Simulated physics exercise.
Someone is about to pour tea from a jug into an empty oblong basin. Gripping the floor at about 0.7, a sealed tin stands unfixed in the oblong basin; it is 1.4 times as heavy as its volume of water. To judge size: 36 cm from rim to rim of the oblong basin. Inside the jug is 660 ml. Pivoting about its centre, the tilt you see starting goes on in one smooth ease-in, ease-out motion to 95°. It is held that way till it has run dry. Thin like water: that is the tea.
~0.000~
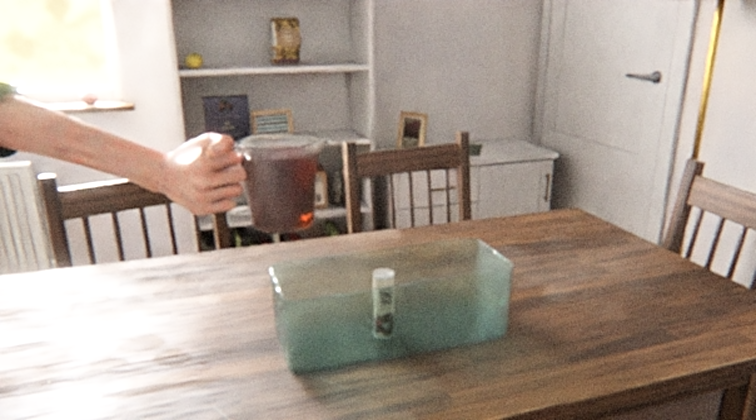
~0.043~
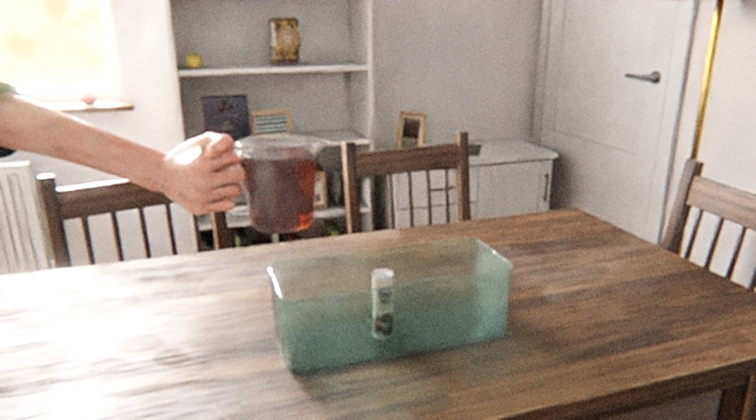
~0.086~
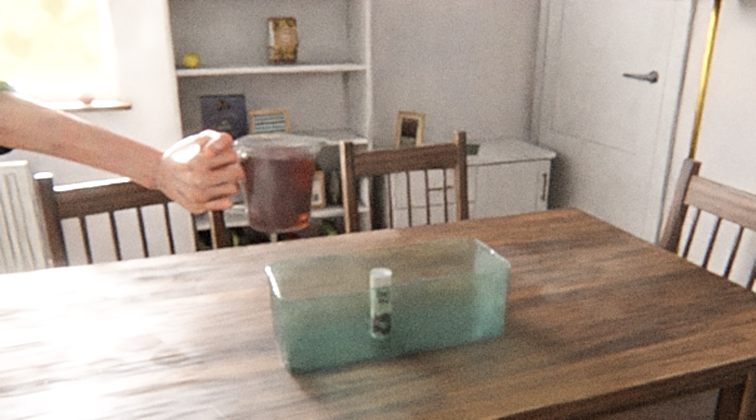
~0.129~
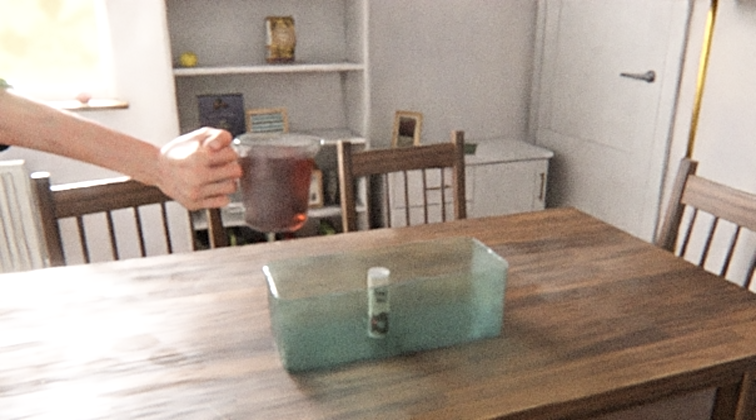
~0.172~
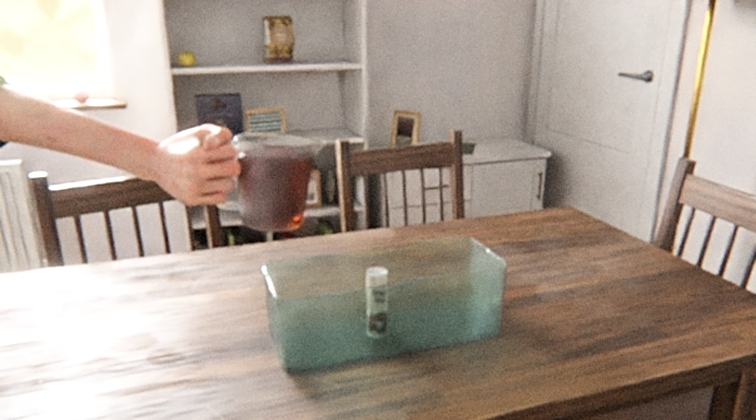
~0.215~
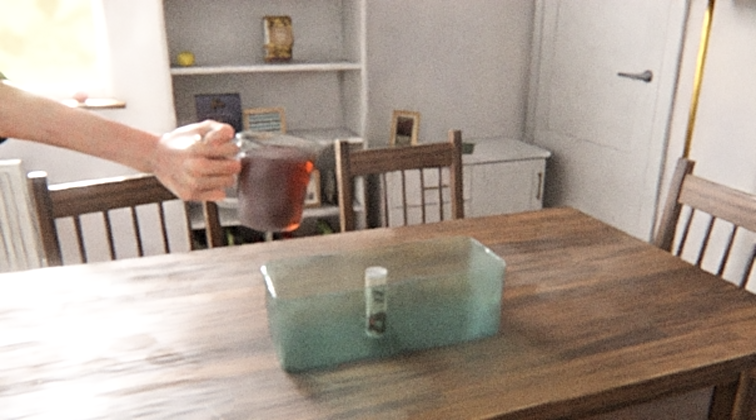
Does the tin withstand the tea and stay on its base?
No, it will go down.
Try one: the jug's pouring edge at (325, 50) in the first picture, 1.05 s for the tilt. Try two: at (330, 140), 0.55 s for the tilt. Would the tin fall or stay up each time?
Trial 1 - tin stays standing; trial 2 - tin tips.
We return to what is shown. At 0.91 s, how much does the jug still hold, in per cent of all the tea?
I reckon near 36 per cent still sits there.
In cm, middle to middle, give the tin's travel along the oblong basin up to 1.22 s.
The tin has gone some 4 cm.
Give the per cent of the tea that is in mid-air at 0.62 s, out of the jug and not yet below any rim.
At that moment, about 16 percent.
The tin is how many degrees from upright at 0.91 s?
The lean is some 0° away from upright.
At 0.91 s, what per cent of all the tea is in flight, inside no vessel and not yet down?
I'd put it at about 20 per cent of the liquid.
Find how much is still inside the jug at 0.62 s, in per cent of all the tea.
Some 82 % of it is still there.
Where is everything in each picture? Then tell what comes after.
The first frame shows tilt 0°; pouring edge (328, 139); surface from (242, 156) to (316, 151); the oblong basin's rim runs from (276, 283) to (495, 252); the tin's top is at (383, 276).
The second frame shows tilt 0°; pouring edge (328, 139); surface from (241, 155) to (315, 151).
The third frame shows tilt 2°; pouring edge (327, 140); surface from (240, 155) to (312, 151).
The fourth frame shows tilt 3°; pouring edge (326, 141); surface from (239, 154) to (311, 151).
The fifth frame shows tilt 6°; pouring edge (326, 143); surface from (238, 154) to (311, 151).
The sixth frame shows tilt 9°; pouring edge (327, 146); surface from (239, 155) to (314, 150).
After 0.62 s the tilt is 60° and 82 per cent is still to pour; the tin stands where it began.
After 0.91 s the tilt is 91° and 35 per cent is still to pour; the tin stands where it began.
After 1.22 s the tilt is 95° and 6 per cent is still to pour; the tin leans 38°.
After 1.55 s the tilt is 95° and 1 per cent is still to pour; the tin lies on its side.
In the end the tin lies on its side.
